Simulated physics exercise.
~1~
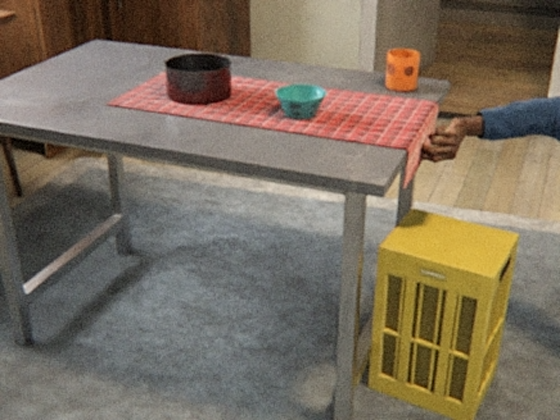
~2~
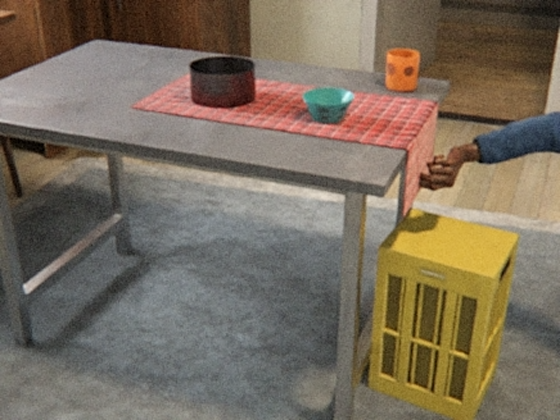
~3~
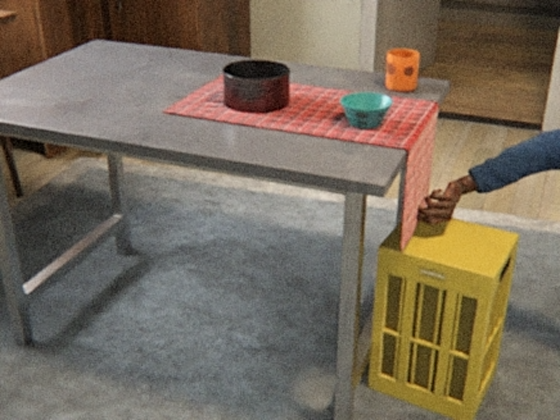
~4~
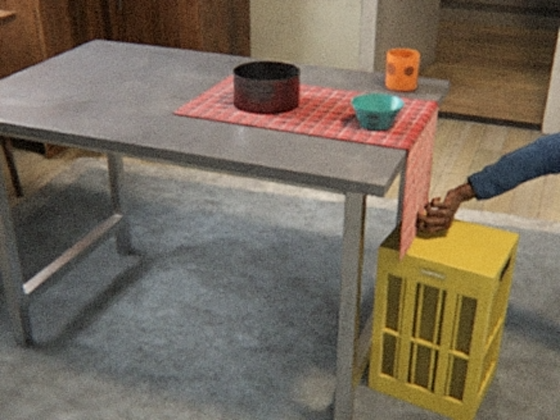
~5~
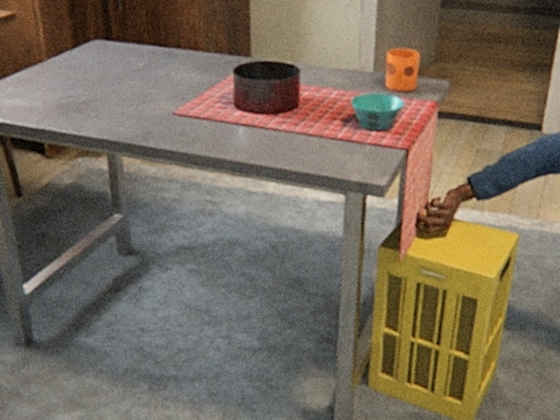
The clip opens on a grey table with a red checked runner holding a dark pot and a turquoise bowl, while an orange mug stands near the far right corner. A hand in a blue sleeve grips the runner's hanging end above a yellow crate. The hand draws the cloth slowly downward, and the pot and bowl ride along with it to the right. The hem sinks until it reaches the crate, where the pulling stops. At the end, the pot and bowl rest still on the runner, and the mug stands where it began, all on the table.
